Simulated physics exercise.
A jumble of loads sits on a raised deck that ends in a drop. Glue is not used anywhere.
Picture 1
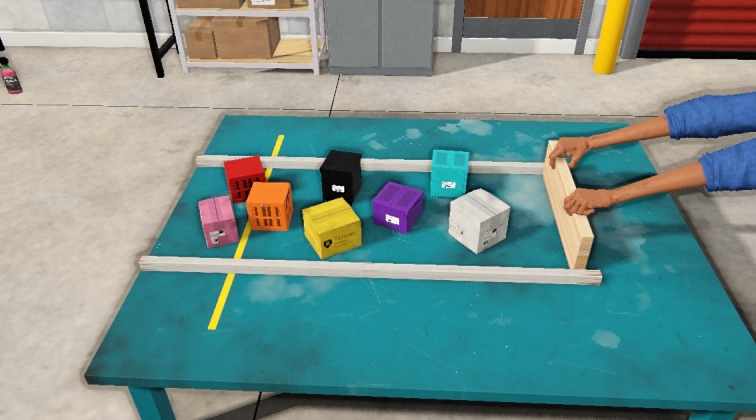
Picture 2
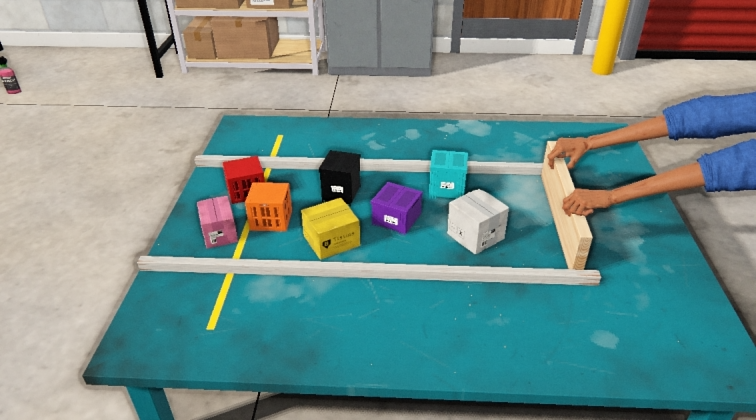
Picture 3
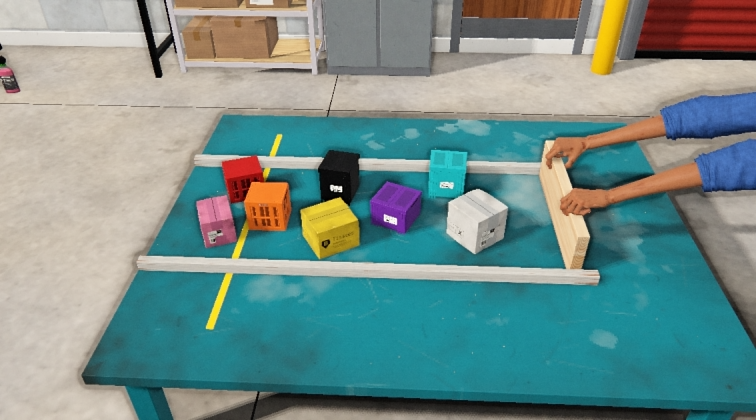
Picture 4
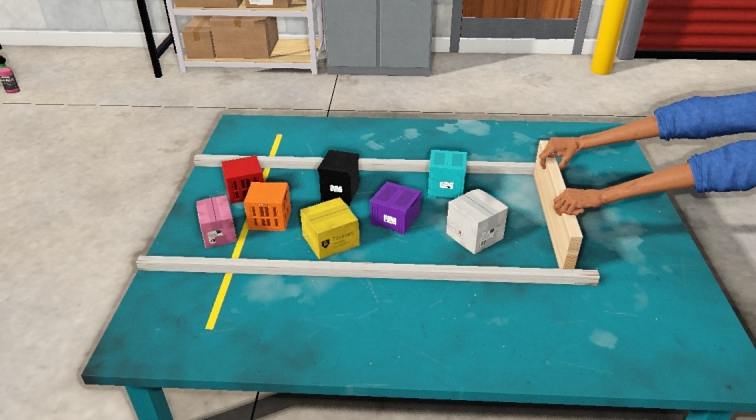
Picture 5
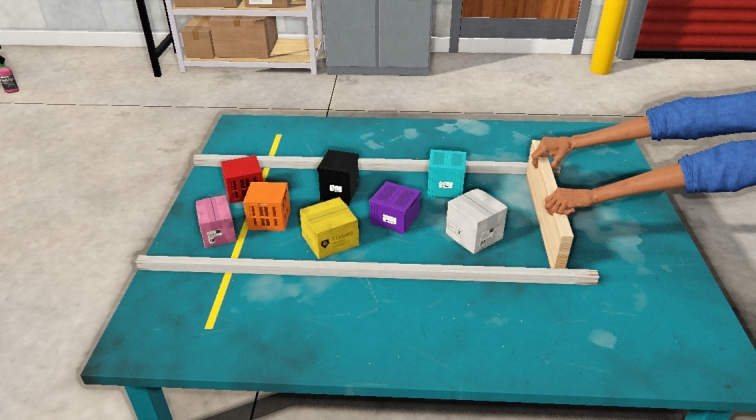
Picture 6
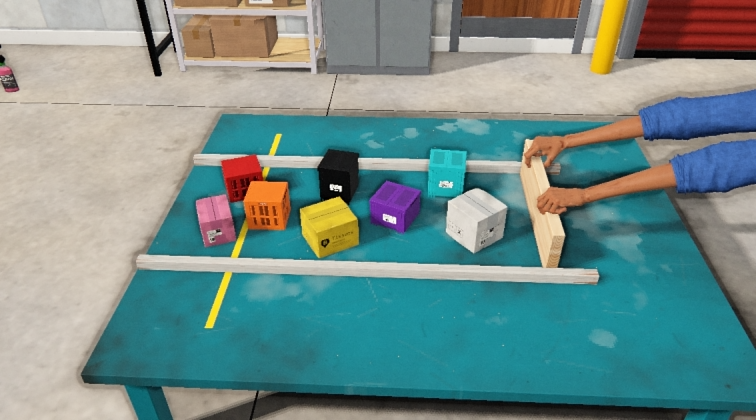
Two hands slide a wooden plank a short way left between two pale rails on a teal table, while the eight colourful boxes and crates ahead of it, some near a yellow tape line, stay in place.
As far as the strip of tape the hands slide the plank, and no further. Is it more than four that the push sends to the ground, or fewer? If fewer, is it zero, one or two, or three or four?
Fewer - one or two.
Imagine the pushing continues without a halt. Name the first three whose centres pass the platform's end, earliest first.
First comes the pink parcel, followed by the red crate, and then the orange crate.
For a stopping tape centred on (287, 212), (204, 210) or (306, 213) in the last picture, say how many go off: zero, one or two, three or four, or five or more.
Not one, five or more, not one.
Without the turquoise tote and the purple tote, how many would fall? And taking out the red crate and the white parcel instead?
The first count is 0 and the second is 0.
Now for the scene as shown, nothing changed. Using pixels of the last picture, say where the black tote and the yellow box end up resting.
In the last view, the middles sit near (211, 162) and near (176, 231).
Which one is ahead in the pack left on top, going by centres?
It's the orange crate.
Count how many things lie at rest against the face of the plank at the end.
2 end up touching it.
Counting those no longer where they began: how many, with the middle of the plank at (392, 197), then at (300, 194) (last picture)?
Tally: First 5; then 8.
Soon after, none off yet; pink parcel at rest near (216, 220); red crate at rest near (243, 178); orange crate at rest near (268, 205).
After that, none off yet; pink parcel at rest near (216, 220); red crate at rest near (243, 178); orange crate displaced a little near (260, 207).
In the end, the number that fall off is one or two; gone, red crate and pink parcel.
